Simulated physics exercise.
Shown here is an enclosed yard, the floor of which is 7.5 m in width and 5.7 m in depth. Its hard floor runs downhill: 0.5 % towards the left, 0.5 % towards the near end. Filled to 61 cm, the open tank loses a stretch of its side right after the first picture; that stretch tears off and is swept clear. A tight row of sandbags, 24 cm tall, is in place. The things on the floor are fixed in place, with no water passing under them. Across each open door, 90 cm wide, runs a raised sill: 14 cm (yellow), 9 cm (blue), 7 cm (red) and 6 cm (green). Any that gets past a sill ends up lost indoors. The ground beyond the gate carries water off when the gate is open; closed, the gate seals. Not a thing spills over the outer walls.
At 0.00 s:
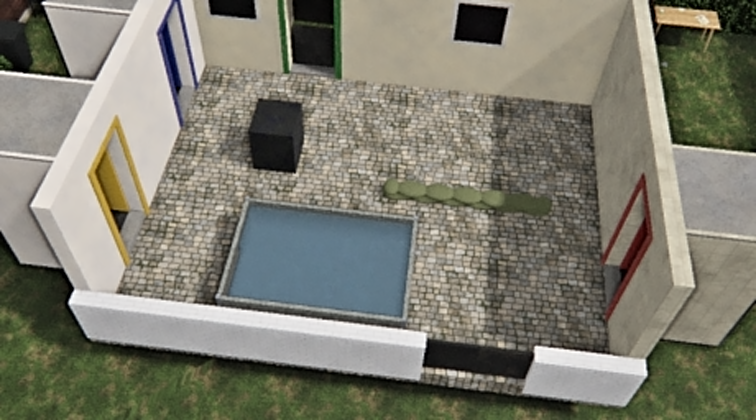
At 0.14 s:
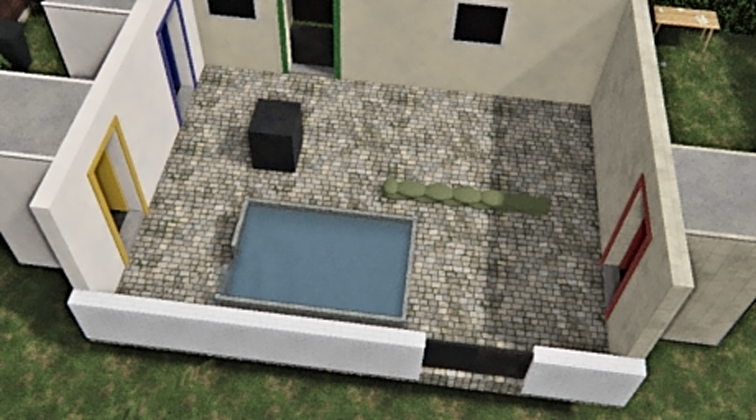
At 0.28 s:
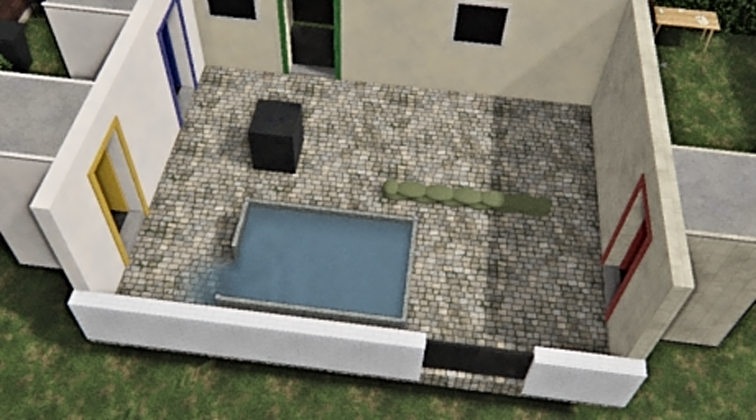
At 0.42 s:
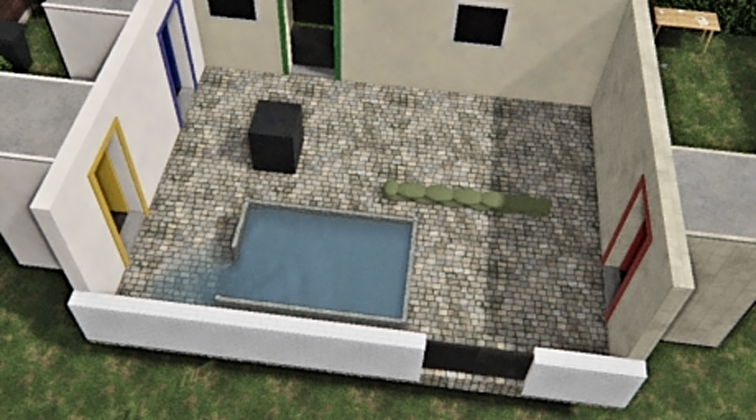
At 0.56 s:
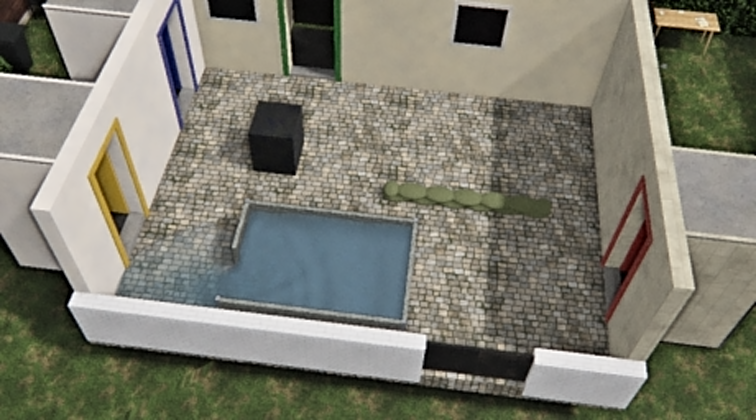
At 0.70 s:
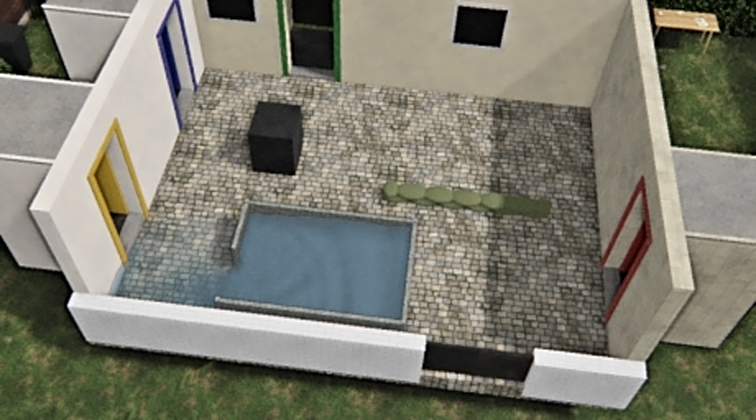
In this clip, a walled, stone-paved yard holds a rectangular tank of water, a dark block and a low green hedge. The tank's left side opens, and water spreads across the paving toward the yellow-framed doorway on the left.
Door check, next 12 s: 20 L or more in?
At the end, at the yellow door the limit will be outstripped, at the blue door the limit will be outstripped, at the red door the limit will not be outstripped, at the green door the limit will be outstripped.
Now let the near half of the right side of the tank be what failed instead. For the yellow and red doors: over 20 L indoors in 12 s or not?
Log - yellow: Threshold not reached, red: Threshold topped.
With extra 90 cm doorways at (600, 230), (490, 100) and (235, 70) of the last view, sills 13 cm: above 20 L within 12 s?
First doorway falls short, second falls short, third gets there.
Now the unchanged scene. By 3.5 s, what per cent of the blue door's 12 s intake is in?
0 percent or so by then.
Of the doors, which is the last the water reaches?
Red.
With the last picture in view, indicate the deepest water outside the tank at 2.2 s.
Roughly (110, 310).
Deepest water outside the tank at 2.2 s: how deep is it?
I'd put it at close to 46 cm.
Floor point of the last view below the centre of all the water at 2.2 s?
Near (260, 276).
After 1.4 s water covers 10 % of the floor and is deepest (52 cm) near (110, 310); yellow door 25 cm at the sill, 9 L in, blue door not reached, red door not reached, green door not reached.
After 2.2 s water covers 15 % of the floor and is deepest (46 cm) near (110, 310); yellow door 26 cm at the sill, 46 L in, blue door 1 cm at the sill, 0 L in, red door not reached, green door not reached.
After 3.5 s water covers 35 % of the floor and is deepest (32 cm) near (118, 290); yellow door 23 cm at the sill, 105 L in, blue door 6 cm at the sill, 0 L in, red door not reached, green door 14 cm at the sill, 2 L in.
After 7.0 s water covers 80 % of the floor and is deepest (18 cm) near (122, 280); yellow door 16 cm at the sill, 163 L in, blue door 16 cm at the sill, 33 L in, red door 3 cm at the sill, 0 L in, green door 10 cm at the sill, 67 L in.
After 12.0 s water covers 95 % of the floor and is deepest (12 cm) near (106, 321); yellow door 9 cm at the sill, 167 L in, blue door 10 cm at the sill, 73 L in, red door 5 cm at the sill, 0 L in, green door 7 cm at the sill, 90 L in.
